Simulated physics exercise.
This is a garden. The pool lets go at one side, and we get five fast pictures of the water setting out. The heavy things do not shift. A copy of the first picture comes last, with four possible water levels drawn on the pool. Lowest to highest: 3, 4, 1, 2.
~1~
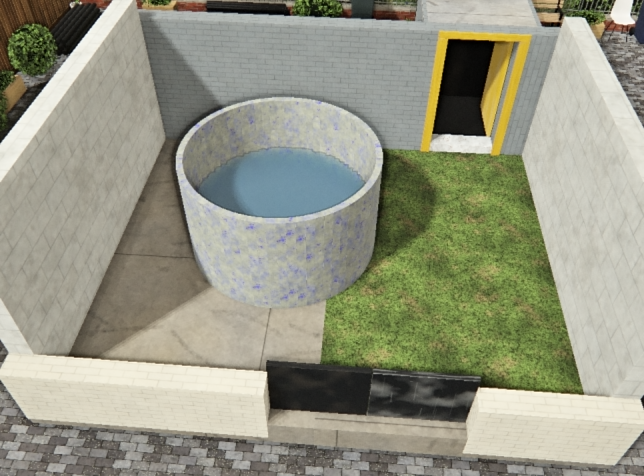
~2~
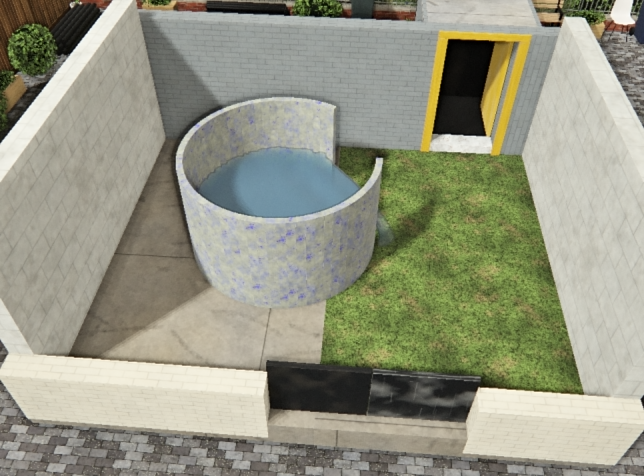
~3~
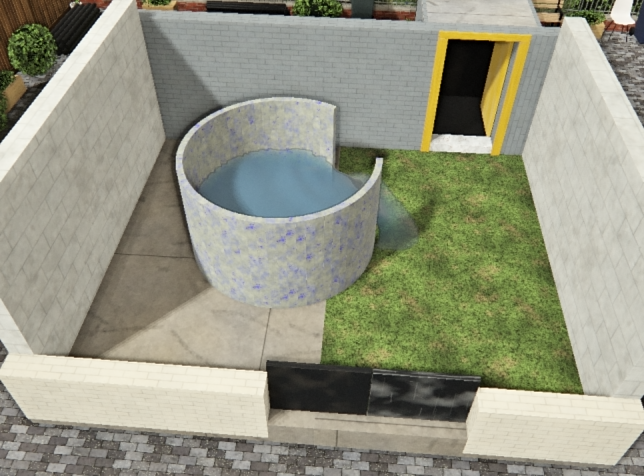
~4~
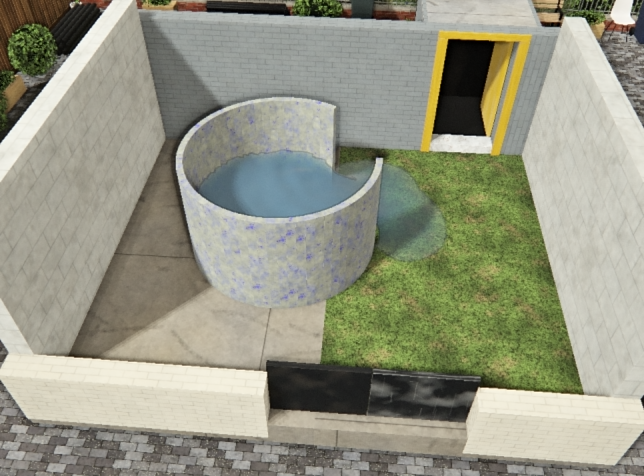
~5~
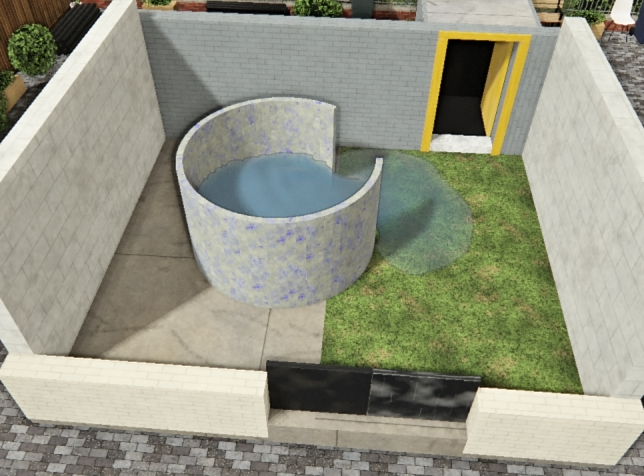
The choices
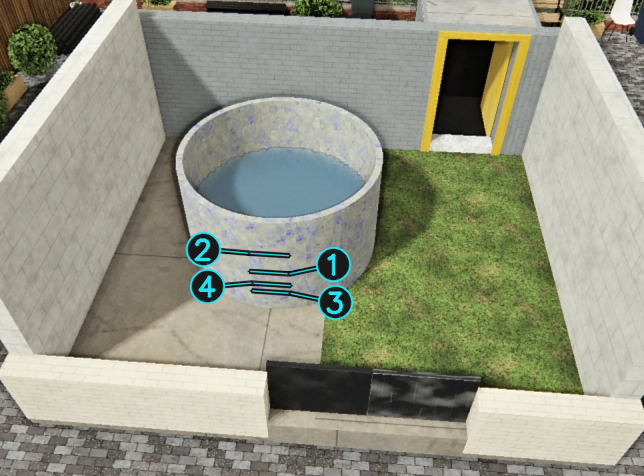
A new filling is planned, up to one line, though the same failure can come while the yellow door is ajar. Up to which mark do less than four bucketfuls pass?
Go for 4.
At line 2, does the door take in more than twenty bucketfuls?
Yes, it does.
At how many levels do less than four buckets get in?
Two of the four.
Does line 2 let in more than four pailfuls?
Yes, that goes wrong.
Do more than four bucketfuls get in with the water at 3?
No, not at all.
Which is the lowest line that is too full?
The answer is 1.
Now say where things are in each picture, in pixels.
Water in the pool at rest, its middle at (282, 200); foot of the yellow doorway at (460, 152); shut gate at (371, 377).
Water covers 2 % of the ground and shows as far out as (380, 242).
Water covers 4 % of the ground and shows as far out as (409, 240).
Water covers 9 % of the ground and shows as far out as (434, 245).
Water covers 15 % of the ground and shows as far out as (423, 161).
On the marked copy, 1 at (269, 272); 2 at (268, 254); 3 at (271, 292); 4 at (270, 284); from the bottom up 3, 4, 1, 2.
With 1, about 11 bucketfuls get in.
With 2, dozens of bucketfuls pour in.
With 3, nothing gets over.
With 4, a bucket or two gets in.
